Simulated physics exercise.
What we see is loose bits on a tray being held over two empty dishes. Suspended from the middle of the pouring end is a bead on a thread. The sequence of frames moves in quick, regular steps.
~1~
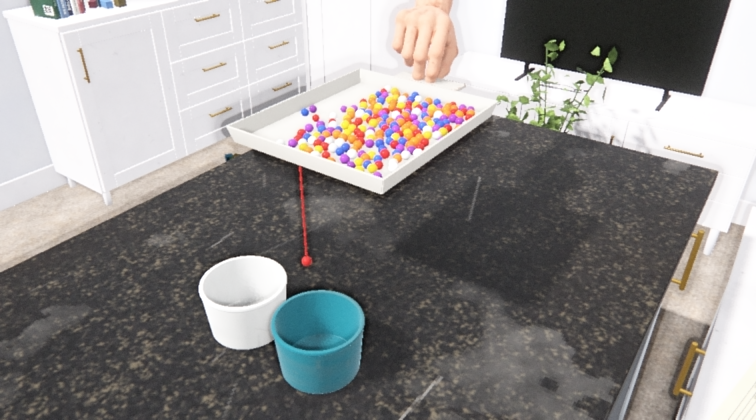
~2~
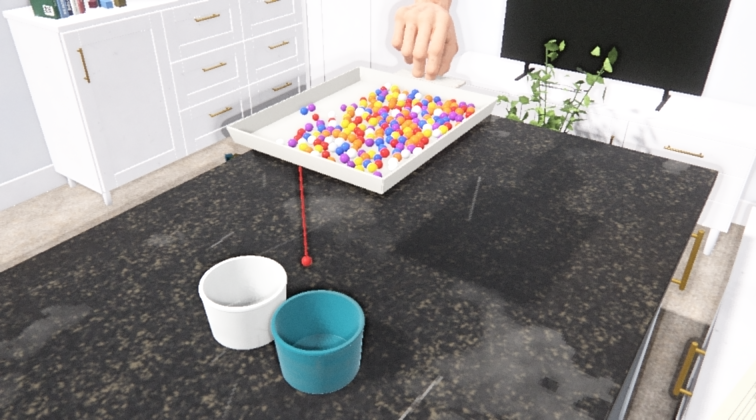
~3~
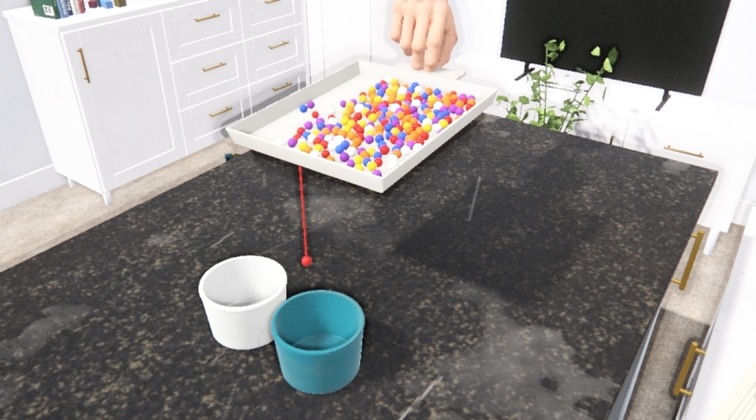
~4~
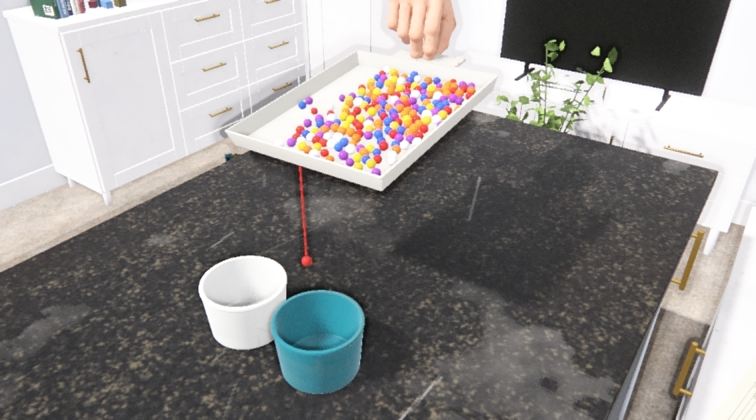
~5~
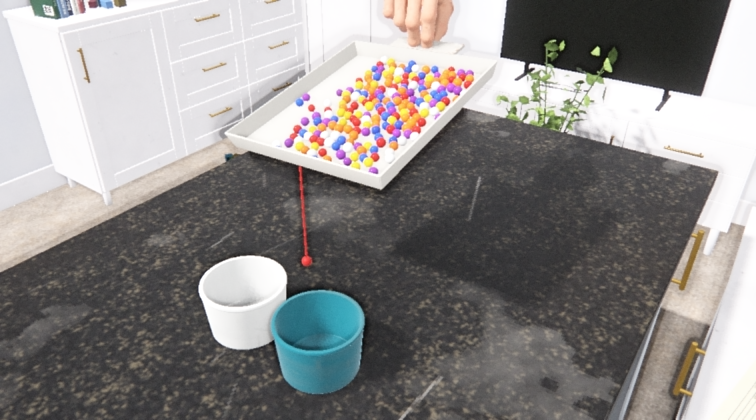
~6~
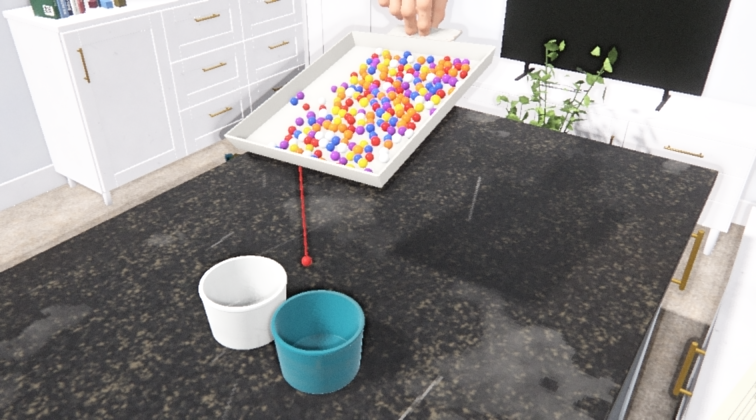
At the start, a hand holds a pale tray of colorful beads nearly level above a dark counter, with a white dish, a teal dish and a red bead on a thread below. The tray then tilts gradually, its near end lowest at the left corner, and the beads shift and spread slightly across it.
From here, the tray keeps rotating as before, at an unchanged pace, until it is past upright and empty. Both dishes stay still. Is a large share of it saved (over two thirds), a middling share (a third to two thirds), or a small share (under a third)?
A middling share is saved.
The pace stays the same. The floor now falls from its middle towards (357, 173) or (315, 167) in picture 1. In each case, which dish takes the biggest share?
First try, the dish at right; second try, the dish at right.
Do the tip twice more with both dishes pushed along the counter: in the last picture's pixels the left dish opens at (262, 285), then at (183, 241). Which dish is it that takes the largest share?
Trial 1: The one on the left side. Trial 2: The one on the right side.
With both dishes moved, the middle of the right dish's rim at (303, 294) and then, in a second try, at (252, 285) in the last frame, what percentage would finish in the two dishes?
In order, 80 % and 60 %.
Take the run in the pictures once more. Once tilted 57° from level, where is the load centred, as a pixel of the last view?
I'd put the middle of the pieces at roughly (282, 136).
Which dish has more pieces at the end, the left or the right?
It turns out to be the left.
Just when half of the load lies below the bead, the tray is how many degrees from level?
Roughly 85 degrees from level.
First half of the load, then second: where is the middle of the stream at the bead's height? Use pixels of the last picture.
The leading part at (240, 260), the rest of it at (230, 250).
Soon, tray tipped steeply; most on the tray; a stray few in the left dish; a stray few outside both; a small part in the air.
A while on, tray tipped right over; a small part on the tray; a small part in the right dish; about a third in the left dish; about a quarter outside both; a small part in the air.
Towards the end, tray tipped past a quarter turn; a small part in the right dish; about half in the left dish; about half outside both.
Finally, tray tipped past a quarter turn; a small part in the right dish; about half in the left dish; about half outside both.
